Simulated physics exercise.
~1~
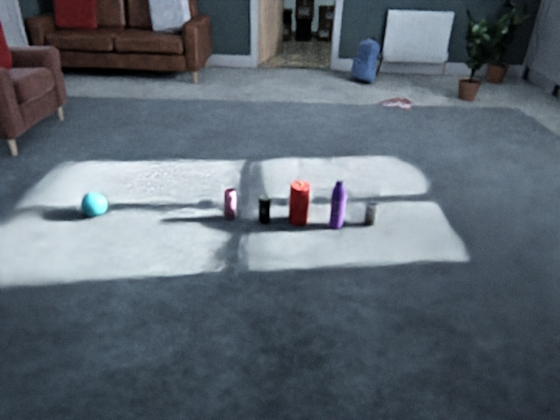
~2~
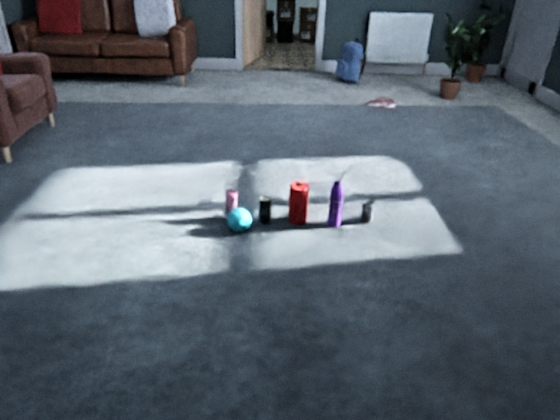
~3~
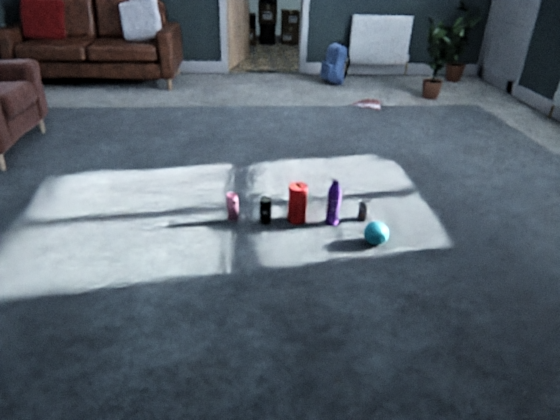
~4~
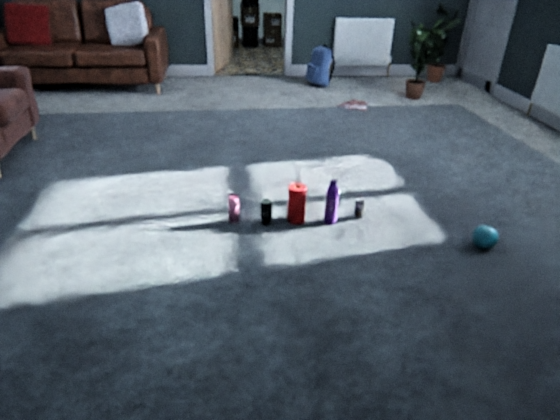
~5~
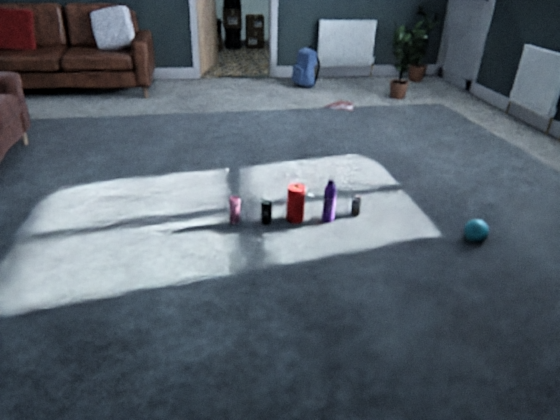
Turquoise ball rolling rightward across a grey carpet, passing in front of five standing cans and bottles, all left upright.
